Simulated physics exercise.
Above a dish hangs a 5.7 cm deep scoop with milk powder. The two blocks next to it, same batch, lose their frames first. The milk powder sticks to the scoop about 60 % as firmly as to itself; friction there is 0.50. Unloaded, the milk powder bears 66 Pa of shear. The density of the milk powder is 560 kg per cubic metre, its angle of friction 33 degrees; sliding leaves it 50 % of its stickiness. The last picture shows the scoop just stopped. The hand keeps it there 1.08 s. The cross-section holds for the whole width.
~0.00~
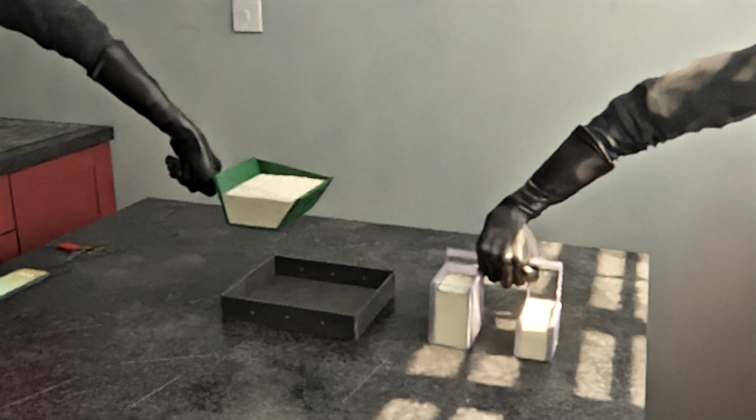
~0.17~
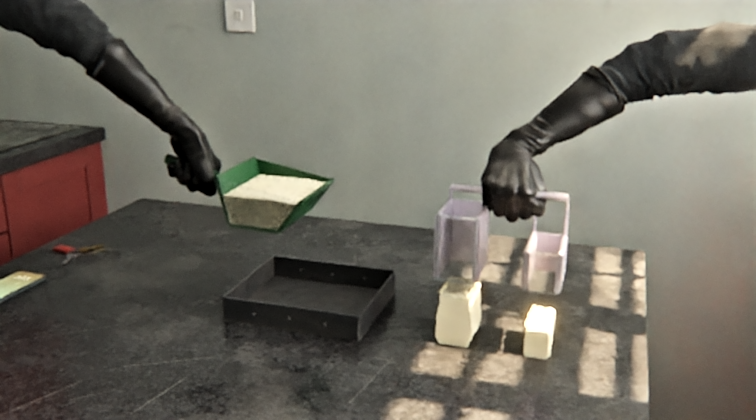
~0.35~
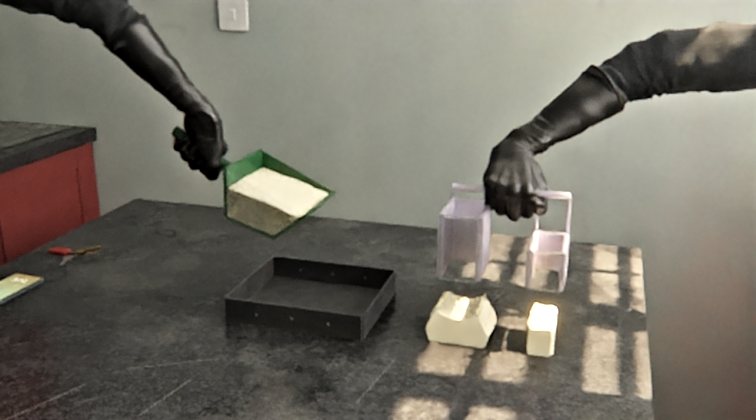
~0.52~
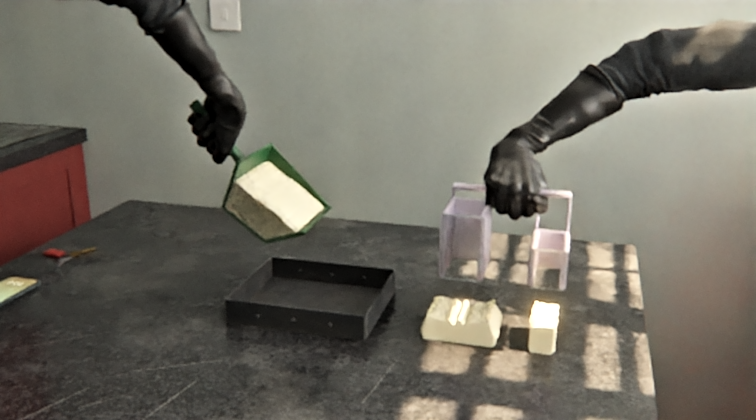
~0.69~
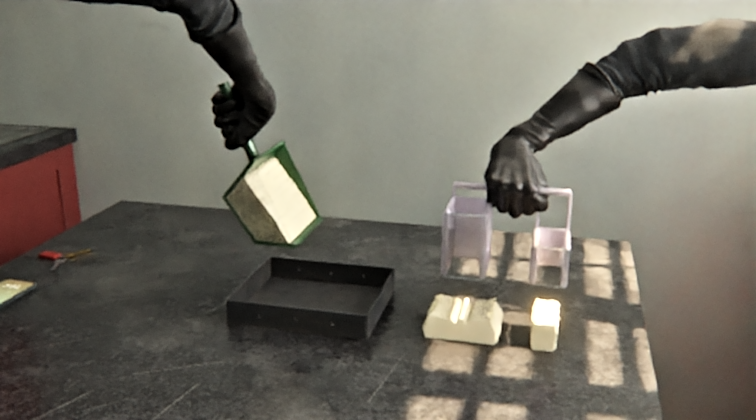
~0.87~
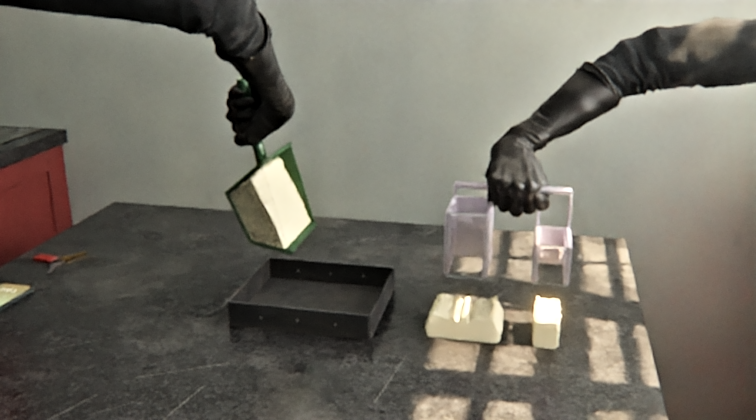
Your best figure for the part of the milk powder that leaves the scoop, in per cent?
Close to 0 per cent.
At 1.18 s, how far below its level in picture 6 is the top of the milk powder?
About 0.0 cm.
After 1.01 s, the scoop is at 65 degrees and 0 % has left it.
After 1.18 s, the scoop is at 65 degrees and 0 % has left it.
After 1.35 s, the scoop is at 65 degrees and 0 % has left it.
After 1.52 s, the scoop is at 65 degrees and 0 % has left it.
After 1.63 s, at the end, the scoop is at 65 degrees and 0 % has left it.
